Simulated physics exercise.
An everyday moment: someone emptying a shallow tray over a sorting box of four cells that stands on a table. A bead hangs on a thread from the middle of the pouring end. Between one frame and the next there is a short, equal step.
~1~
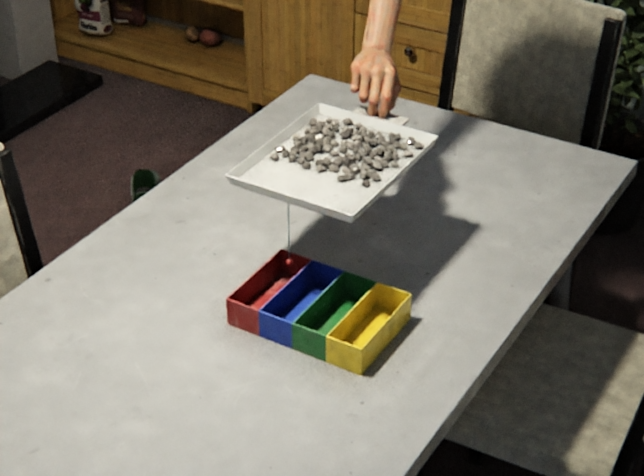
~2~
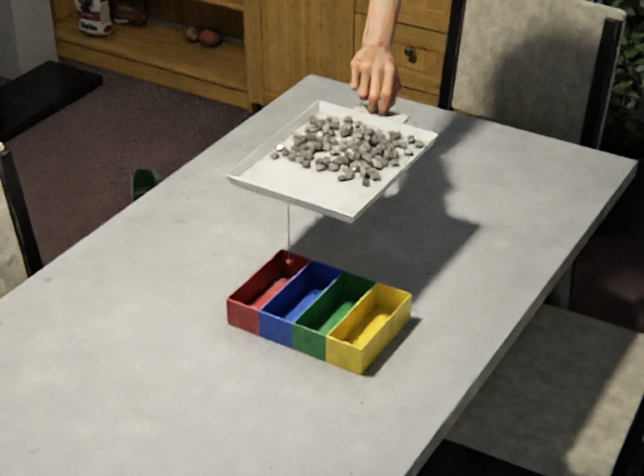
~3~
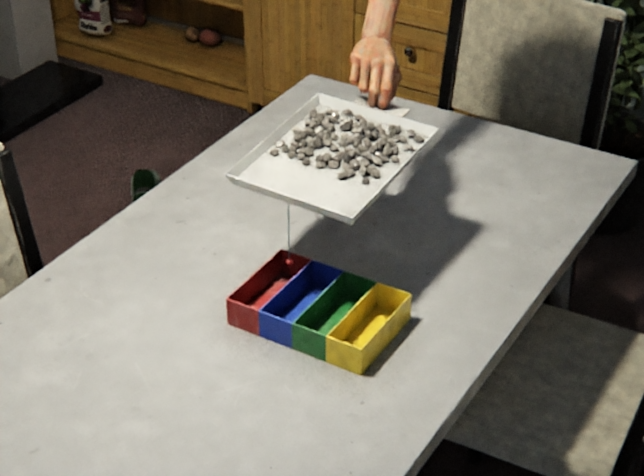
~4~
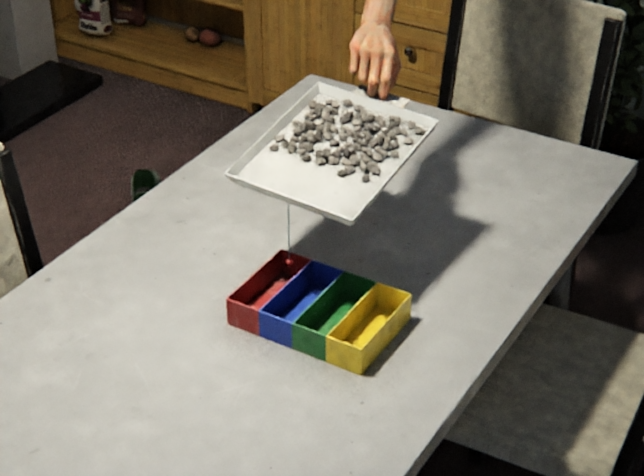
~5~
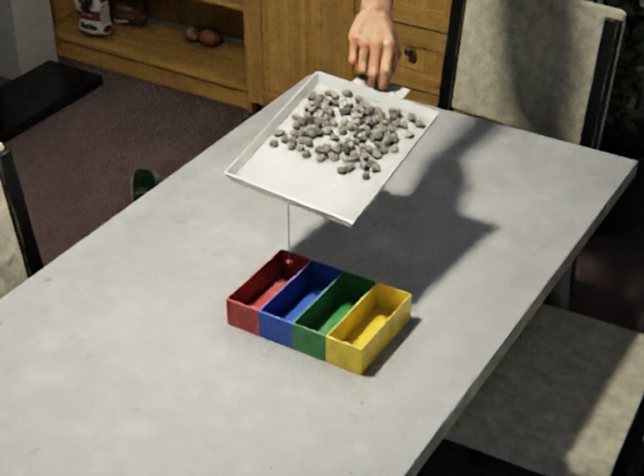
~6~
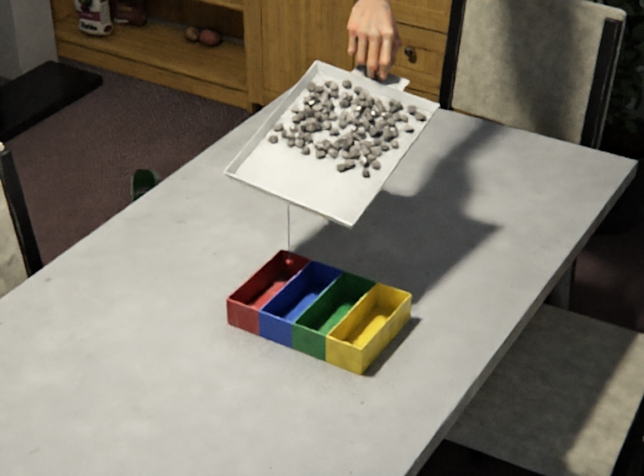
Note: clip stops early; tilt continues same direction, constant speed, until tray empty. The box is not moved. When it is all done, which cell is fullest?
Fullest: The green cell.
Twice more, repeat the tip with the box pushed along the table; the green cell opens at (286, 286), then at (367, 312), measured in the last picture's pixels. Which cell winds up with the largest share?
First try: Yellow; second try: The blue one.
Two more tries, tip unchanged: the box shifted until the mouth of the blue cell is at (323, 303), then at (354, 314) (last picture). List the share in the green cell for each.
20% for the first placement, 0% for the second.
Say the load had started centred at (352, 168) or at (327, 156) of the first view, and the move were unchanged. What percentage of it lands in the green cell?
In order, 60 per cent then 50 per cent.
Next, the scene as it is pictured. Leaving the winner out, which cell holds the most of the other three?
The cell in blue.
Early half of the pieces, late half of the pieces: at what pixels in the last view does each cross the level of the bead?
First close to (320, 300), next close to (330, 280).
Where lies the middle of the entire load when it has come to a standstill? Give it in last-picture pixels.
Near (321, 325).
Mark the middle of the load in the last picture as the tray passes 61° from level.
The load is centred about (328, 209).
Just after the last frame, tray tipped steeply; the larger part on the tray; roughly a quarter falling or outside the box.
A moment on, tray tipped right over; roughly a quarter on the tray; roughly a third in the green cell; roughly a quarter in the blue cell; about a tenth in the yellow cell; just a few in the red cell; about a tenth falling or outside the box.
Further on, tray tipped past a quarter turn; roughly half in the green cell; roughly a third in the blue cell; about a tenth in the yellow cell; about a tenth in the red cell; just a few falling or outside the box.
When it is over, tray tipped past a quarter turn; roughly half in the green cell; roughly a third in the blue cell; about a tenth in the yellow cell; about a tenth in the red cell; just a few outside the box.
